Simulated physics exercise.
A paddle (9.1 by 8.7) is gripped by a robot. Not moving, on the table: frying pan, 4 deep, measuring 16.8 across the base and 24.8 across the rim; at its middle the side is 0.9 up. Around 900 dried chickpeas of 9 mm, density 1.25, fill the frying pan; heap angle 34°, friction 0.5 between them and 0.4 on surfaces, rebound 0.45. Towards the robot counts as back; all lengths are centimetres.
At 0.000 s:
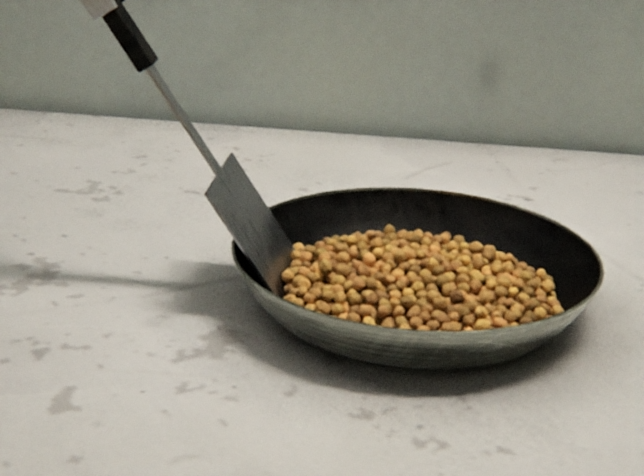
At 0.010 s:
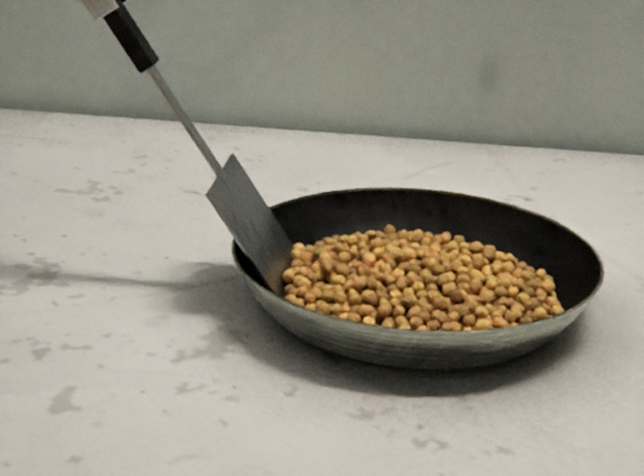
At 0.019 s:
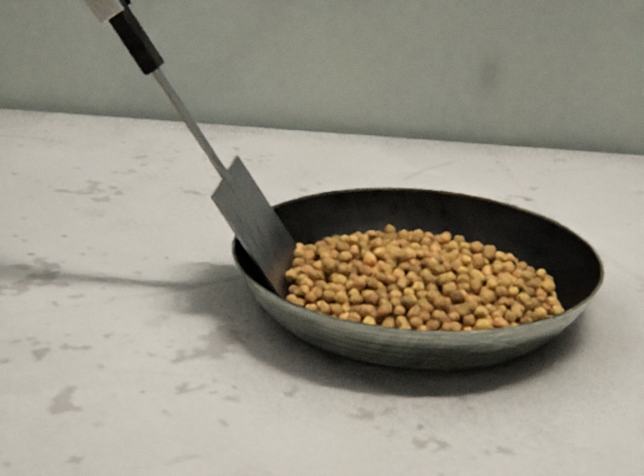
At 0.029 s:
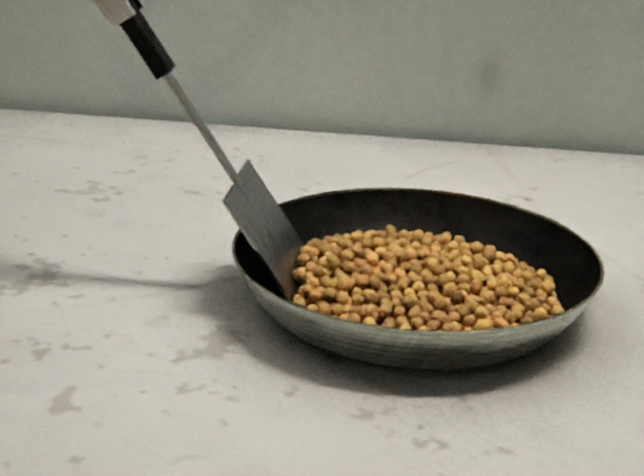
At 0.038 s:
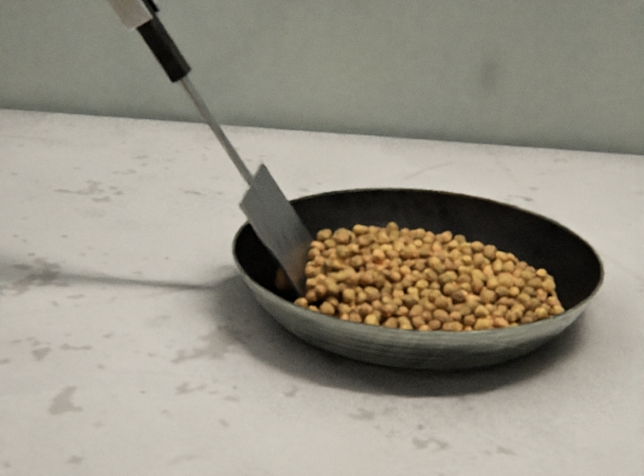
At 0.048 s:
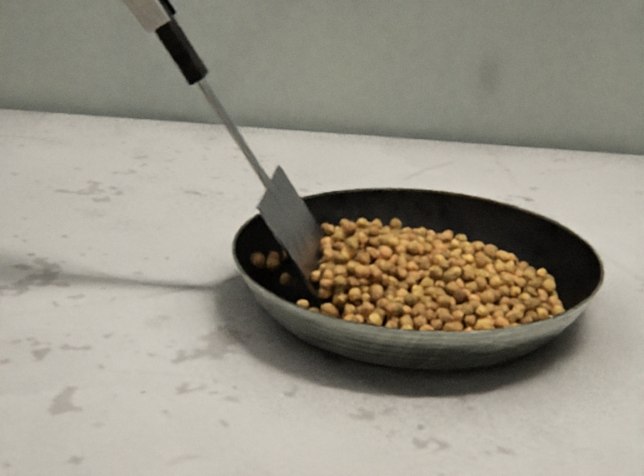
We see a dark frying pan of dried chickpeas on a pale table, with a metal paddle at its left side; the paddle slides a short way right into the heap, and a few chickpeas appear behind the blade.
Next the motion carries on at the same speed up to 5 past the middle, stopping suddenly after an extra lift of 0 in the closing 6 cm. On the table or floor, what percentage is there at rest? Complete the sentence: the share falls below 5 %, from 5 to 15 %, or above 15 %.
The share falls from 5 to 15 %.
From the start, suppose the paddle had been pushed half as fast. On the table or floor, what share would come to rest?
Then roughly 5 percent.
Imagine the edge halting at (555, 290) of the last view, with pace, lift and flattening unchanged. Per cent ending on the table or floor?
Around 45 percent ends on the table or floor.
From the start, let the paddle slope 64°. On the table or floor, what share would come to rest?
Then about 15 per cent.
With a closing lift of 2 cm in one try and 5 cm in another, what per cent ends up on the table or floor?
Near 15 and 15 percent respectively.
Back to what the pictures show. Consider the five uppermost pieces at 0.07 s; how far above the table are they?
Estimated height above table: Approx. 7 cm.
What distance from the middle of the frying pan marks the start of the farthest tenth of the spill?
I reckon it's some 35 centimetres.
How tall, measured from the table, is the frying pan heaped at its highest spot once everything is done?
Close to 5.5 centimetres high.
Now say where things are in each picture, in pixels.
In the first frame, paddle top edge at (219, 172), sloping 56°; upper third of the load around (411, 278), from x 285 to 555, top at y 230; 900 in the frying pan.
In the second frame, paddle top edge at (220, 173), sloping 56°; upper third of the load around (411, 278), from x 285 to 555, top at y 230.
In the third frame, paddle top edge at (225, 175), sloping 56°; upper third of the load around (411, 277), from x 285 to 555, top at y 230.
In the fourth frame, paddle top edge at (236, 179), sloping 56°; upper third of the load around (405, 276), from x 285 to 555, top at y 230.
In the fifth frame, paddle top edge at (251, 183), sloping 56°; upper third of the load around (399, 275), from x 280 to 560, top at y 230.
In the sixth frame, paddle top edge at (268, 185), sloping 56°; upper third of the load around (393, 268), from x 260 to 560, top at y 225; 900 in the frying pan.
After 0.07 s, sloping 56°, highest piece 7 above the table; 899 in the frying pan, 1 on the blade or in flight.
After 0.10 s, sloping 56°, highest piece 11 above the table; 899 in the frying pan, 1 on the blade or in flight.
After 0.31 s, sloping 56°, highest piece 13 above the table; 826 in the frying pan, 67 on the table or floor, 7 on the blade or in flight.
After 1.36 s, sloping 56°, highest piece 5 above the table; 825 in the frying pan, 75 on the table or floor.
At rest, 825 in the frying pan, 75 on the table or floor. That is 8 % on the table or floor.
